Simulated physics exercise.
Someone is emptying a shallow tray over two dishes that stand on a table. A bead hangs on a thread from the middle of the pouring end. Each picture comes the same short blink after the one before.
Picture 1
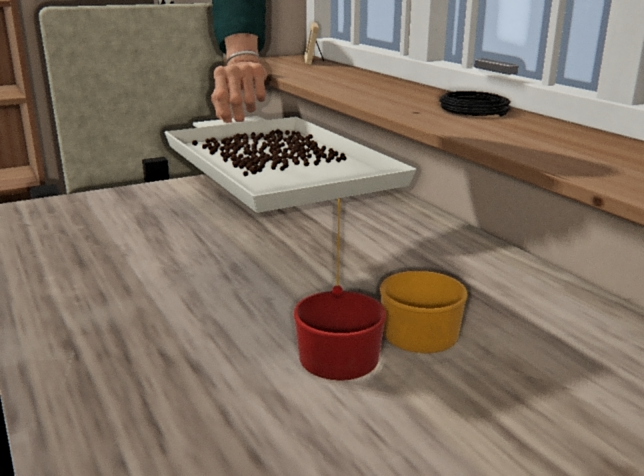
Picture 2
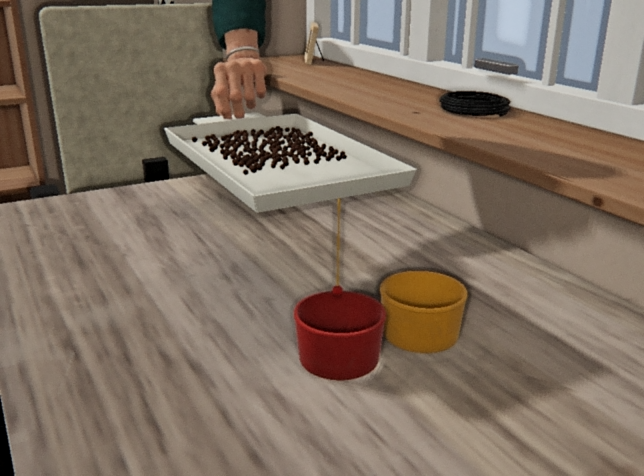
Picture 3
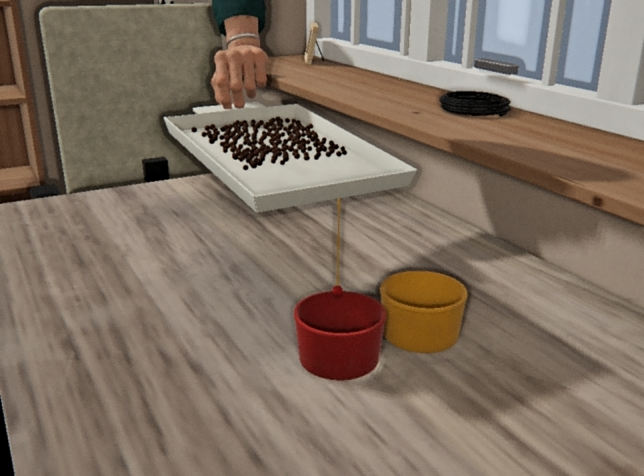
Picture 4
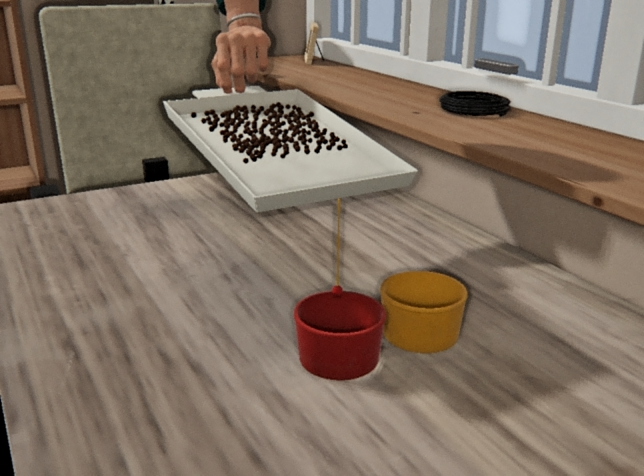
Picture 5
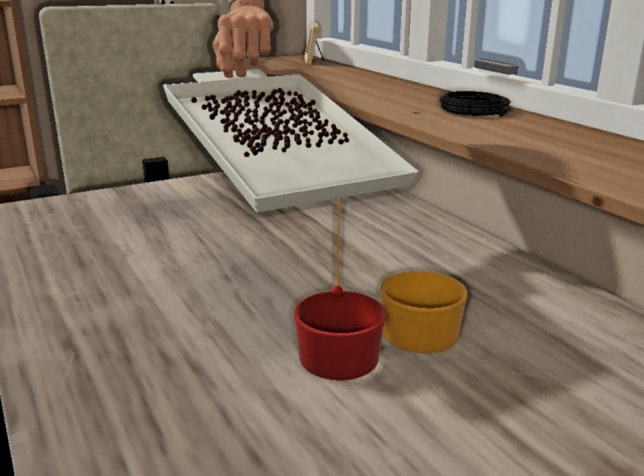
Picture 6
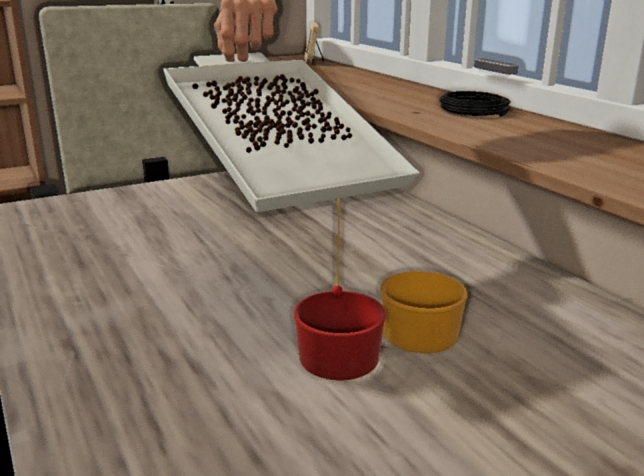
To begin with, a hand holds a shallow white tray of small dark berries almost level above a red dish and a yellow dish on a wooden table. The hand then gradually raises the far end, tilting the tray more steeply, while the berries stay scattered on it and the dishes remain still.
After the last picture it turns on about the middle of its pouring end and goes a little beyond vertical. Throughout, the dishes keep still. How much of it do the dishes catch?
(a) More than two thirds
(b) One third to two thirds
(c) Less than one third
(b) One third to two thirds.
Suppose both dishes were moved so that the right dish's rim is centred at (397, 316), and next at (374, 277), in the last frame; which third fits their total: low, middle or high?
Beyond two thirds; under a third.
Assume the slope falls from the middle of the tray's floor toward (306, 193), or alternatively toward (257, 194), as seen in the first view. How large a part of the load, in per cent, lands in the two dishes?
In order, some 30 % and some 0 %.
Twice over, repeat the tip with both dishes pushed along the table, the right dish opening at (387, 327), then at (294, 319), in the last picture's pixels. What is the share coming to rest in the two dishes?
About 70 per cent first, then about 20 per cent.
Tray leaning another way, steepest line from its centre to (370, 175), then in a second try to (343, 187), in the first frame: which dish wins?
The first tilt favours the right-side dish and the second the right-side dish.
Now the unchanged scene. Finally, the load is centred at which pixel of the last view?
At about (365, 367), give or take.
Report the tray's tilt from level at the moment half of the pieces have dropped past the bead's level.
105° or so.
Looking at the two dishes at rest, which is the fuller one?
Noted: The left-placed one ends with more.
Soon after the last picture, tray tipped steeply; about two thirds on the tray; a stray few in the left dish; a stray few in the right dish; a small part outside both; about a quarter in the air.
A little later, tray tipped right over; about a third on the tray; a small part in the left dish; a small part in the right dish; about a quarter outside both; about a quarter in the air.
Later still, tray tipped past a quarter turn; about a third in the left dish; a small part in the right dish; about half outside both.
By the end, tray tipped past a quarter turn; about a third in the left dish; a small part in the right dish; about half outside both.
